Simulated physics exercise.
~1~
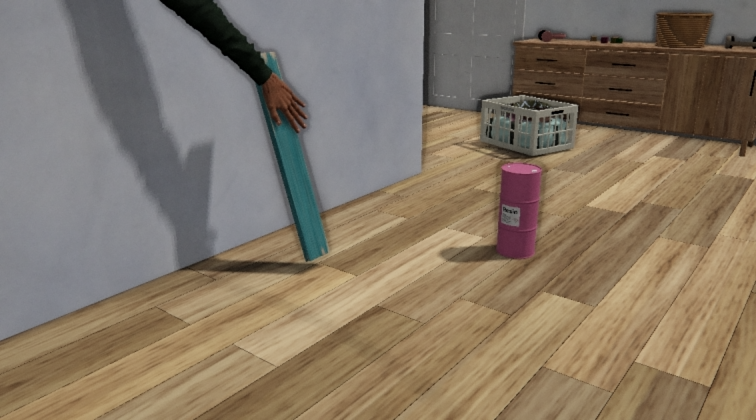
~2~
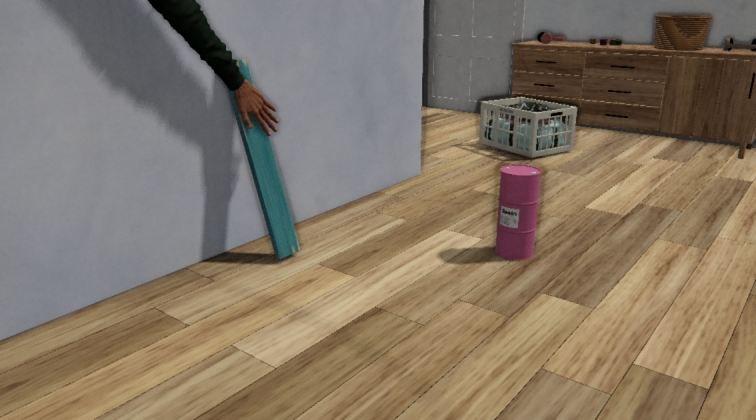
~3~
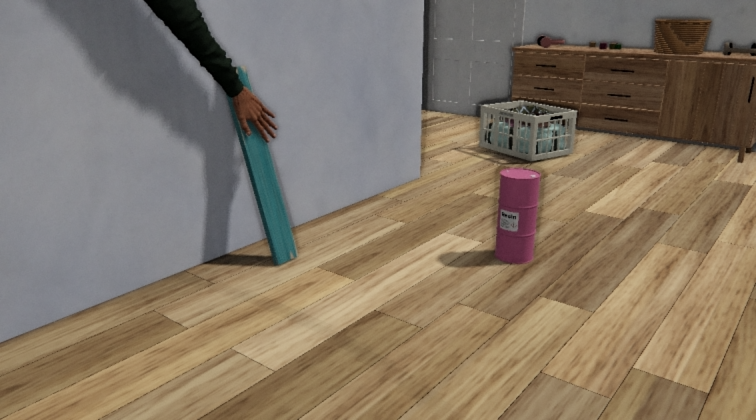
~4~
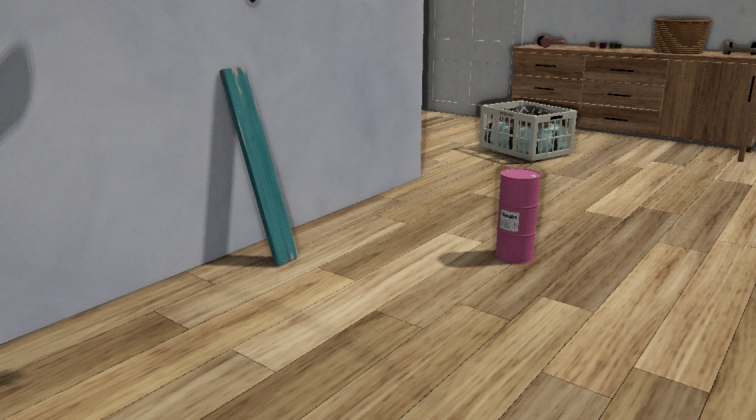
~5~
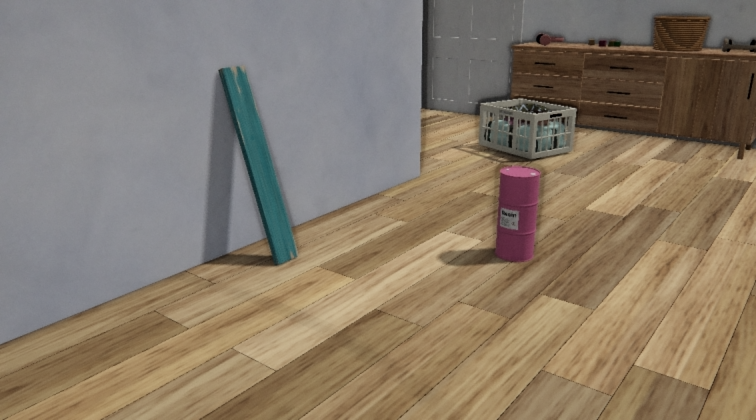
In a wood-floored room, a hand leans a turquoise plank against the wall, and it stays.
